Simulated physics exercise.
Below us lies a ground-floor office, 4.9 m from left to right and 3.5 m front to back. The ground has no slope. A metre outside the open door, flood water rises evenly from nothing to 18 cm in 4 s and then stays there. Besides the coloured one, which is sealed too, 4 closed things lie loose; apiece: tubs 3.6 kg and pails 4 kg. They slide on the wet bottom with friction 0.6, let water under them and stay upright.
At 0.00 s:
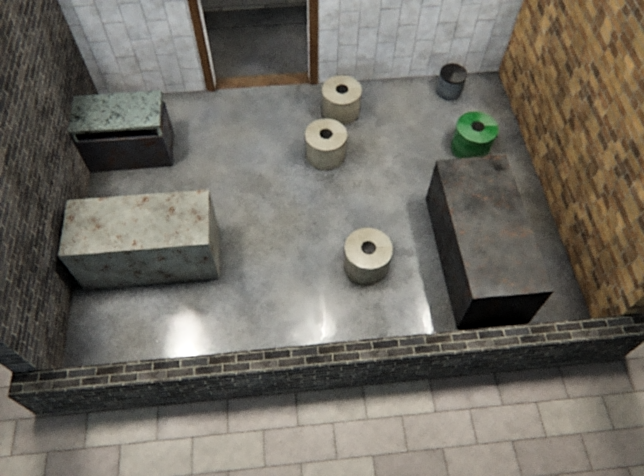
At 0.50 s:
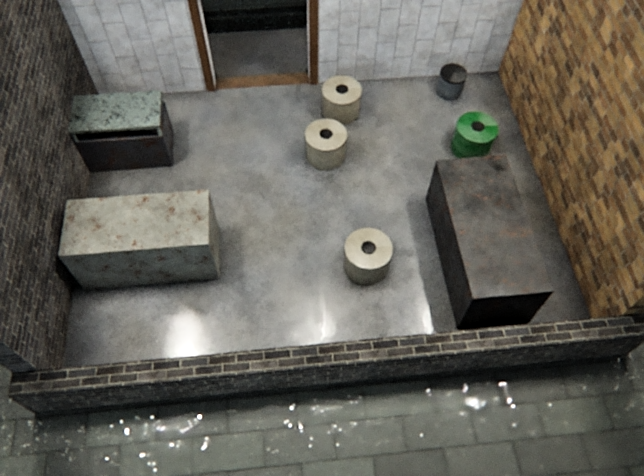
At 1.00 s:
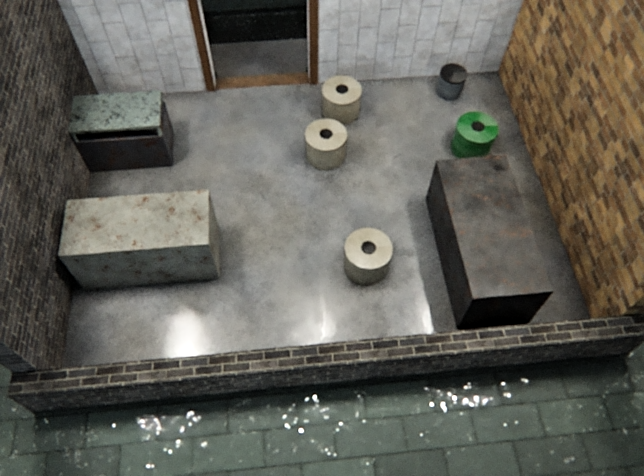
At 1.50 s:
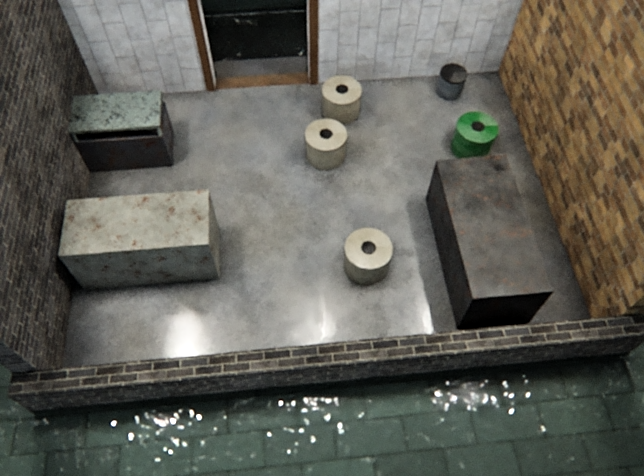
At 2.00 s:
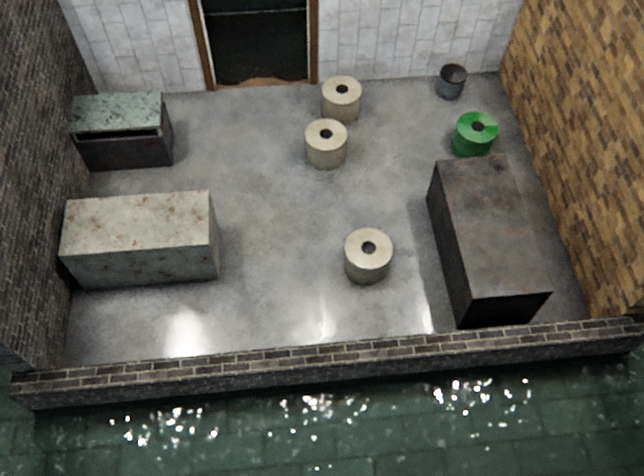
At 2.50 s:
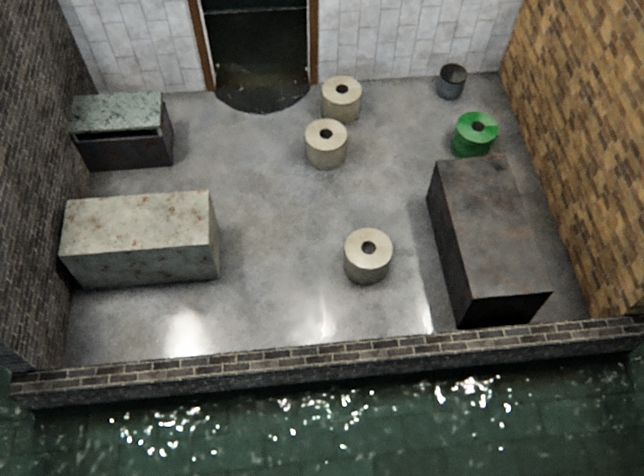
Dark water covers the paving outside the office and then spreads in through the open doorway.
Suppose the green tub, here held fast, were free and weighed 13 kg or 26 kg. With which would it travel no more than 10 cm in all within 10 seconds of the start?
For it, the lower weight is enough.
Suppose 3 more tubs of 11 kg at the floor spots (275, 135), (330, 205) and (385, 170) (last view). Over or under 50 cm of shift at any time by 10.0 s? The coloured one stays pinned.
In turn: More, past it, short of it.
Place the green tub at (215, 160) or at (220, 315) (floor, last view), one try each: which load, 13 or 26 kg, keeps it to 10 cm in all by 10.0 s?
In turn: It takes the larger; either load holds.
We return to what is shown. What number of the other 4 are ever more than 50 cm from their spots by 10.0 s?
I count 2.
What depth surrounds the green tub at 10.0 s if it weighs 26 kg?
Roughly 2 cm.
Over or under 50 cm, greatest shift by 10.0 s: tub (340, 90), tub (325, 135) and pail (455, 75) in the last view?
In turn: Under, more, less.
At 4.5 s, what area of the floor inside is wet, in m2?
About 5.5 m2.
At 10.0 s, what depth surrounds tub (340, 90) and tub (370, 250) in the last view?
Roughly 2 and 10 cm.
After 3.5 s the green tub would be 0 cm from its start with 13 kg and 0 cm from its start with 26 kg; 0 cm of water round it then.
After 4.5 s the green tub would be 0 cm from its start with 13 kg and 0 cm from its start with 26 kg; 0 cm of water round it then.
After 7.0 s the green tub would be 0 cm from its start with 13 kg and 0 cm from its start with 26 kg; 1 cm of water round it then.
After 10.0 s the green tub would be 0 cm from its start with 13 kg and 0 cm from its start with 26 kg; 2 cm of water round it then.
